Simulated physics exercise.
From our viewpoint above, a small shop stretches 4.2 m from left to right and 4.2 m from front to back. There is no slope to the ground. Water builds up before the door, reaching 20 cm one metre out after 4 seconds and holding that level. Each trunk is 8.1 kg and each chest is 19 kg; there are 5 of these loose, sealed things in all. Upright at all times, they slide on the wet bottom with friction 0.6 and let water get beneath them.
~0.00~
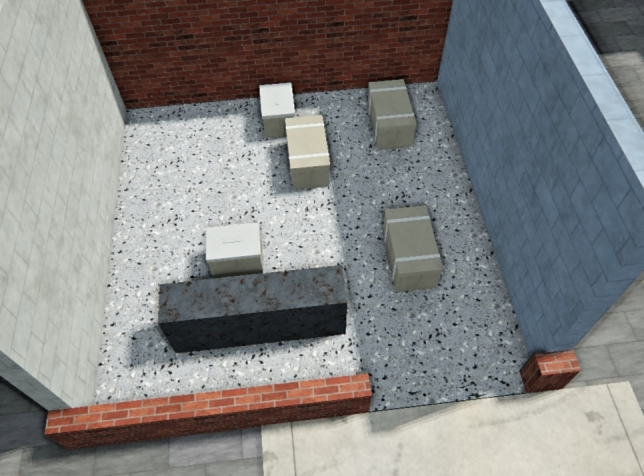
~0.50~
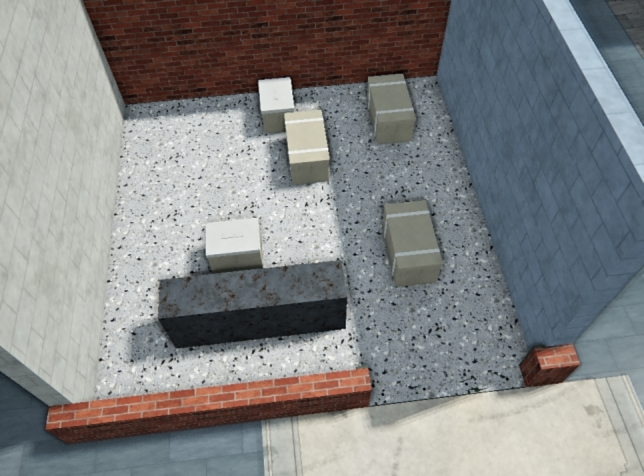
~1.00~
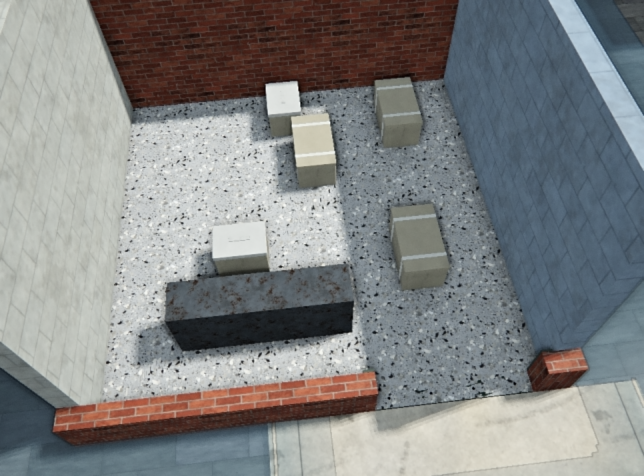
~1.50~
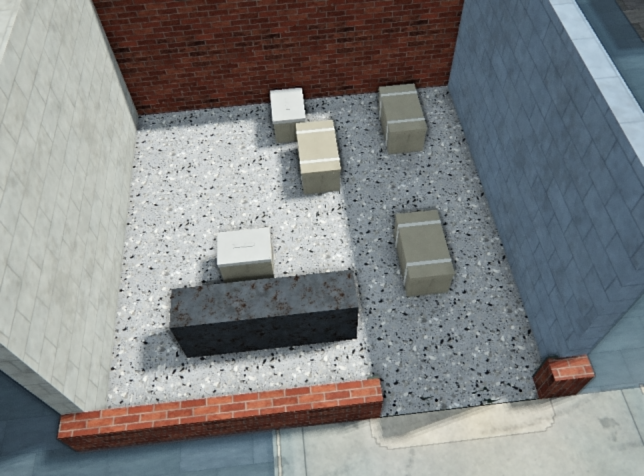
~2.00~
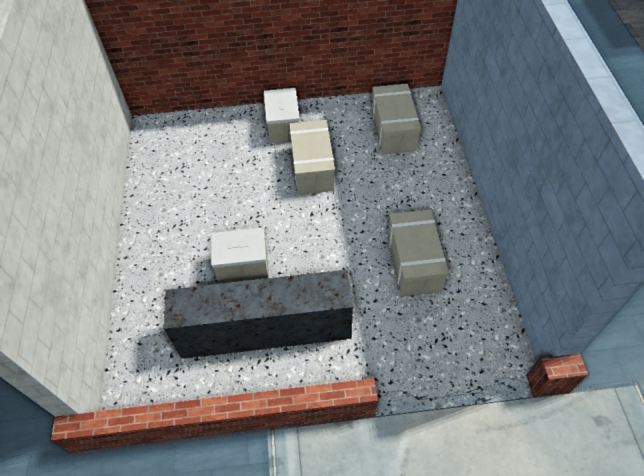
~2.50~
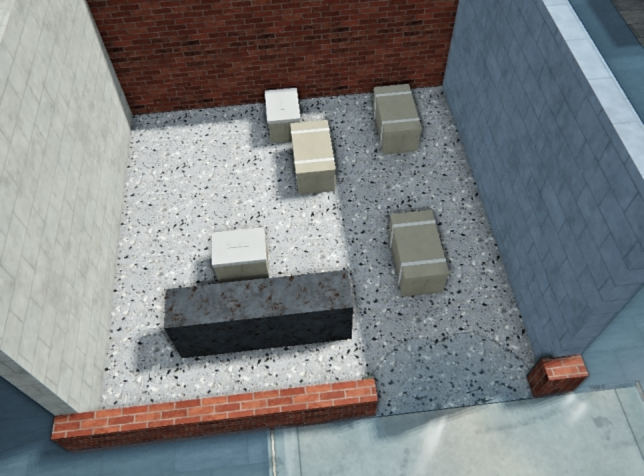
Water spread around the outside of a small walled shop seen from above, covering the pale paving before the doorway and just reaching inside, while the boxes and dark counter stayed put.
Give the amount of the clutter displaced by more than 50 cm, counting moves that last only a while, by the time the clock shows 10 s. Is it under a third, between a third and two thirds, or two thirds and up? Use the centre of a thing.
Most of them.
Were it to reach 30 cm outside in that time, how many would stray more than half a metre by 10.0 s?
Result: 4.
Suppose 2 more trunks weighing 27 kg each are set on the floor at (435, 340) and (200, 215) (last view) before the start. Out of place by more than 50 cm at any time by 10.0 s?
Above the limit, then inside the limit.
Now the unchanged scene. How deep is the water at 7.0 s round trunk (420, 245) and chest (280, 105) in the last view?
About 7 and 7 cm.
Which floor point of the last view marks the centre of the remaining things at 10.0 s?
Centred roughly on (189, 206).
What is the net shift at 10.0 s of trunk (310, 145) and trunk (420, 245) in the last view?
First 250 cm, then 250 cm.
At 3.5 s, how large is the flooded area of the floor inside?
Around 2.5 m2 of it.
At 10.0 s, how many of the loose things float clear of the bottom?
Just then, the number is 4.
After 3.5 s 0 of 5 are over 50 cm from their spots; 0 afloat.
After 4.5 s 0 of 5 are over 50 cm from their spots; 0 afloat.
After 7.0 s 1 of 5 are over 50 cm from their spots; 3 afloat.
After 10.0 s 4 of 5 are over 50 cm from their spots, and 4 have been at some point; 4 afloat.
